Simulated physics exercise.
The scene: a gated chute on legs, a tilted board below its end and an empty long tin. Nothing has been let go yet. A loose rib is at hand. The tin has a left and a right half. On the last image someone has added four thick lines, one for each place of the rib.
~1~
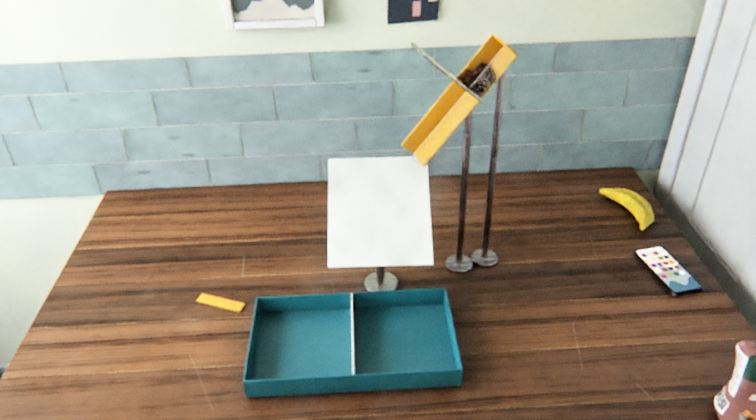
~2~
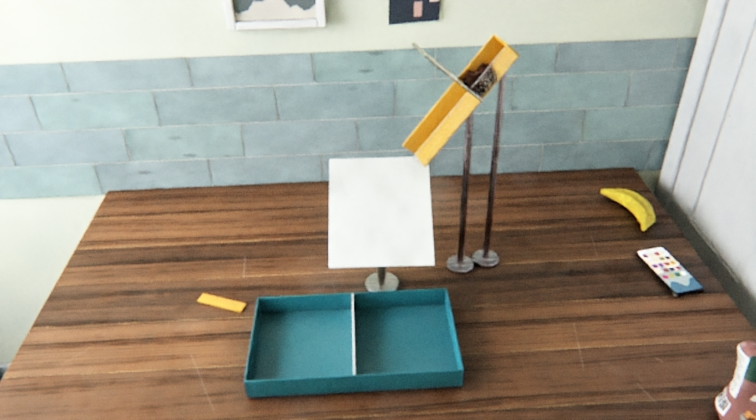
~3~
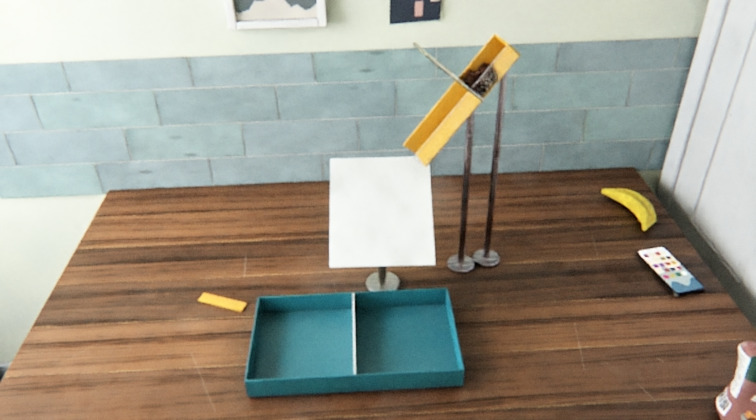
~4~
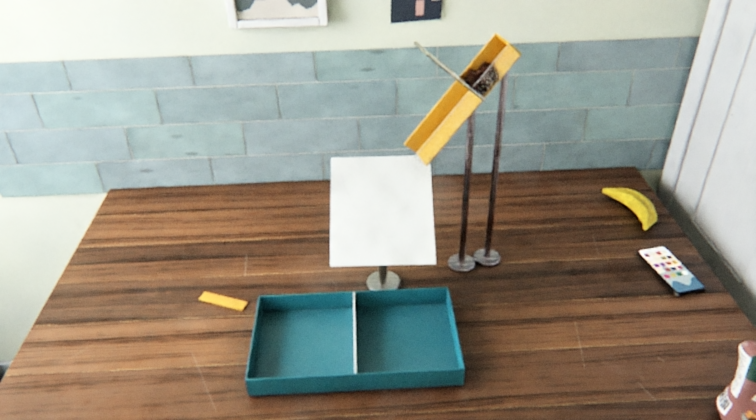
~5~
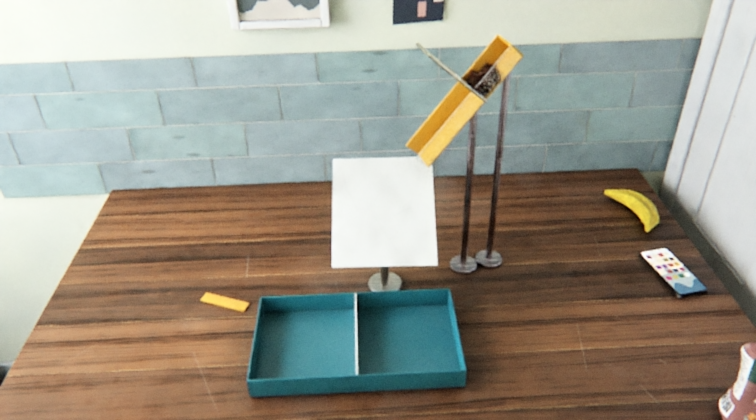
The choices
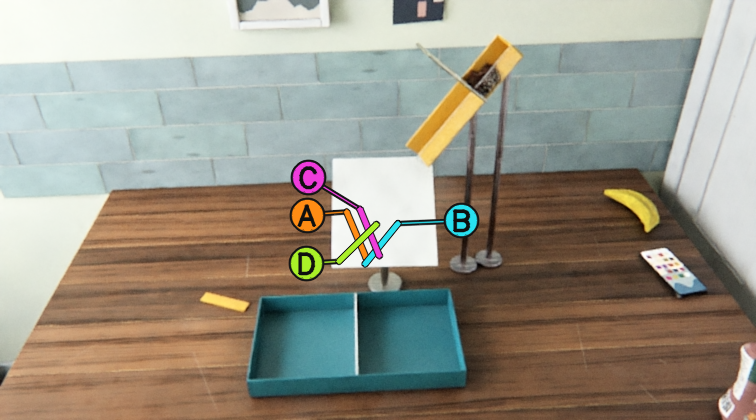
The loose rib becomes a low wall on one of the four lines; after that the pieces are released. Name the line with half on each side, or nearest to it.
Take D.
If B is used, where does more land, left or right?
Left.
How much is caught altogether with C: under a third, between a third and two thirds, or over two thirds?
Line C gives over two thirds.
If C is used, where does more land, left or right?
More lands on the right.
On the marked copy, line A from (346, 211) to (366, 258); line B from (397, 223) to (365, 264); line C from (359, 209) to (379, 255); line D from (376, 224) to (338, 261).
With A, of what is caught, just a few in the left half, almost all in the right.
With B, of what is caught, almost all in the left half, about a tenth in the right.
With C, of what is caught, not one piece in the left half, every piece in the right.
With D, of what is caught, roughly half in the left half, roughly half in the right.
